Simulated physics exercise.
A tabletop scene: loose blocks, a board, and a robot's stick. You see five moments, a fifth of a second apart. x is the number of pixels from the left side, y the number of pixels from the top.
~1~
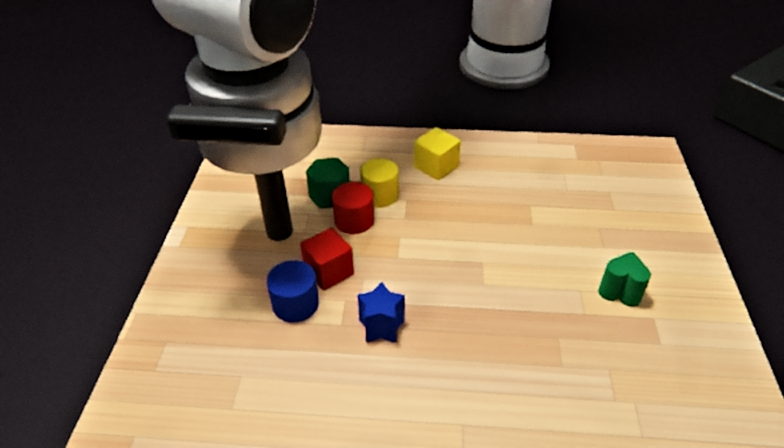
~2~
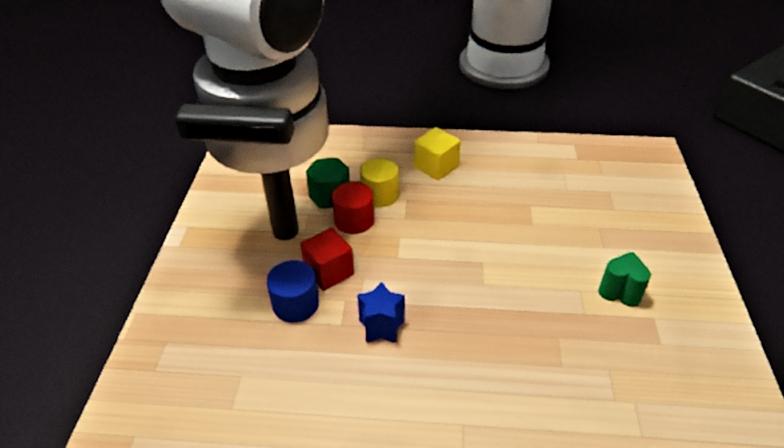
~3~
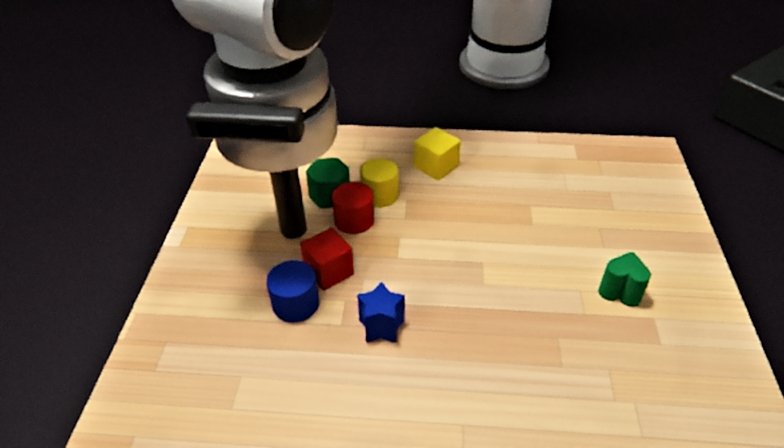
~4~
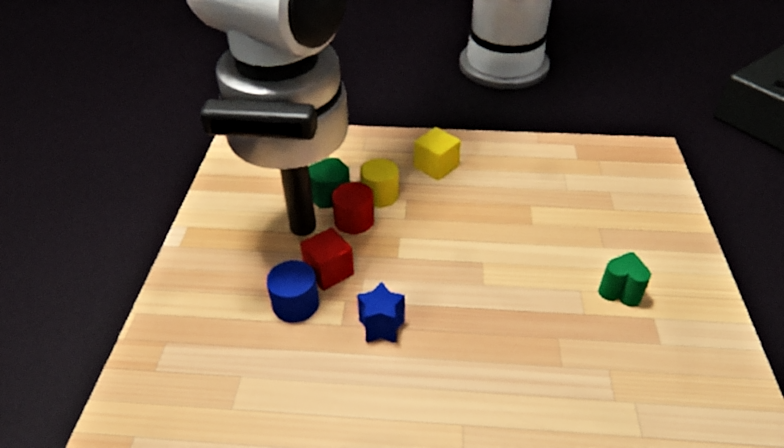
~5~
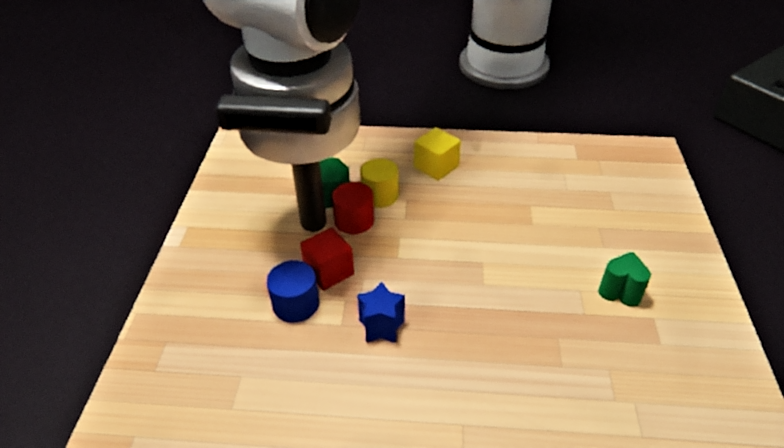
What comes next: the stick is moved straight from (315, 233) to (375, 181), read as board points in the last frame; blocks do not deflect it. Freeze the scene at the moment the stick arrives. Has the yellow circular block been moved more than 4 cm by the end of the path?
Short answer: No.
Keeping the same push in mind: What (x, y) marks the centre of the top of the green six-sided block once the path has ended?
Put as a pixel place, it's (331, 158).
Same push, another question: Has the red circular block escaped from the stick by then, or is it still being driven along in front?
No longer ahead of the stick.
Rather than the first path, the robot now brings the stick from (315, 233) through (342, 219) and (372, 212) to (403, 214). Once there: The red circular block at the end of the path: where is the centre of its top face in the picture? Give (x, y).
It will end up at (437, 189).
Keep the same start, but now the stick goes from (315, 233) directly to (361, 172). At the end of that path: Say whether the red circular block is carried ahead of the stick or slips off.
The red circular block won't stay at the front of the stick.
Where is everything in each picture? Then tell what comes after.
Stick tip at (280, 232); block tops, red square at (326, 245); green six-sided block at (327, 169); red circular block at (352, 194); yellow circular block at (379, 169), in the first frame.
Stick at (286, 231); blocks unchanged, in the second frame.
Stick at (294, 230); blocks unchanged, in the third frame.
Stick at (303, 227); blocks unchanged, in the fourth frame.
Stick at (314, 223); red square at (326, 245); green six-sided block at (327, 169); red circular block at (352, 194); yellow circular block at (379, 169), in the fifth frame.
The first path, step by step. One third of the way, stick at (336, 203); green six-sided block at (328, 167); red circular block at (367, 190); yellow circular block at (384, 167).
Two thirds of the way, stick at (355, 187); green six-sided block at (331, 158), turned 40° anticlockwise; red circular block at (374, 189); yellow circular block at (389, 165).
At the end, stick at (374, 171); red square in place; green six-sided block at (331, 158), turned 45° anticlockwise; red circular block at (374, 189); yellow circular block at (404, 160).
